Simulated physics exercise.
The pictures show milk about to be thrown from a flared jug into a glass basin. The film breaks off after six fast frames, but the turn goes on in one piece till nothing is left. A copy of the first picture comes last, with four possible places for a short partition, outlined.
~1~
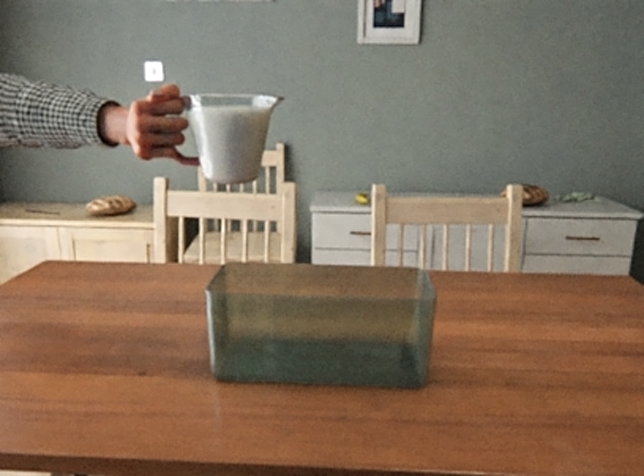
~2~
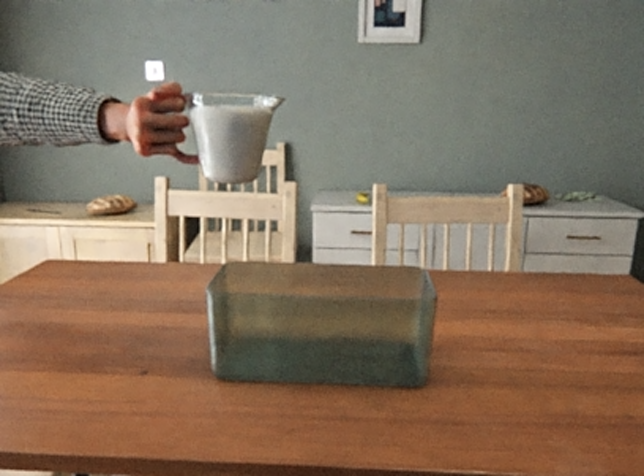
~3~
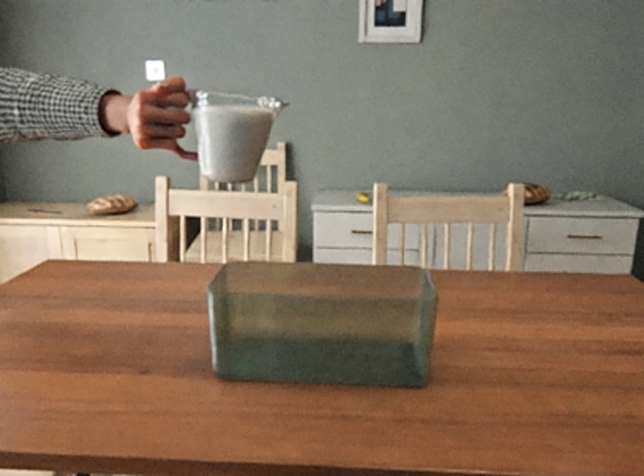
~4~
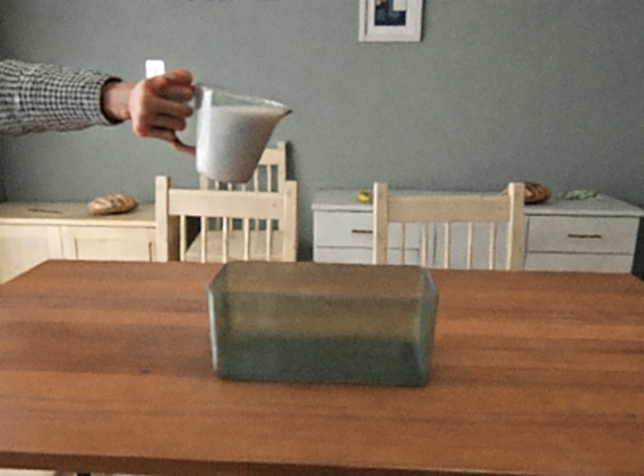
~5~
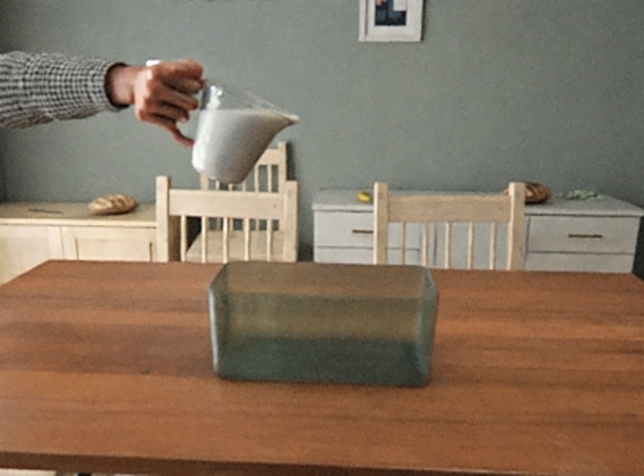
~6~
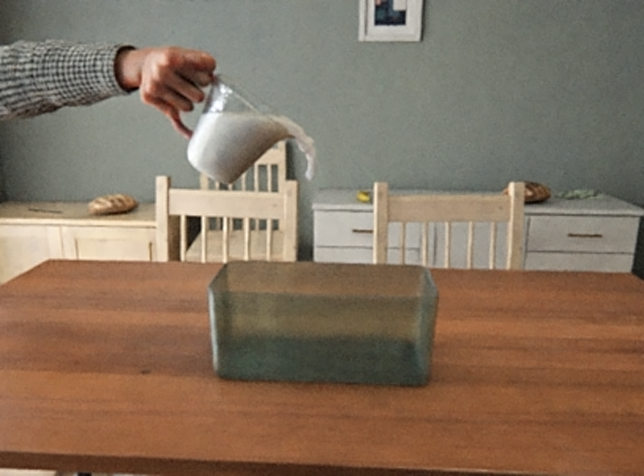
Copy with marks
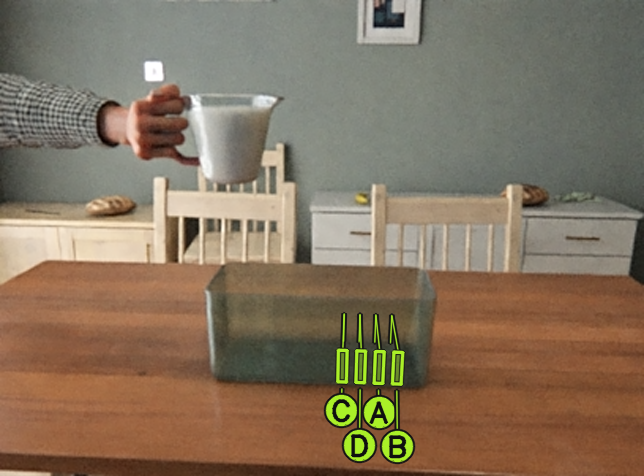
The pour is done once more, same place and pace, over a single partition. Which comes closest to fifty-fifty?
Choose C.
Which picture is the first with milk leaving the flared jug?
Picture 5.
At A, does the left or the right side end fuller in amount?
The left one.
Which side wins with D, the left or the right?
The left side.
On the marked copy, A at (378, 389); B at (396, 390); C at (341, 388); D at (360, 389).
If A is chosen, about 92 % ends left of the wall and 5 % right of it; 3 % is lost outside.
If B is chosen, about 93 % ends left of the wall and 5 % right of it.
If C is chosen, about 51 % ends left of the wall and 47 % right of it.
If D is chosen, about 85 % ends left of the wall and 12 % right of it; 4 % is lost outside.
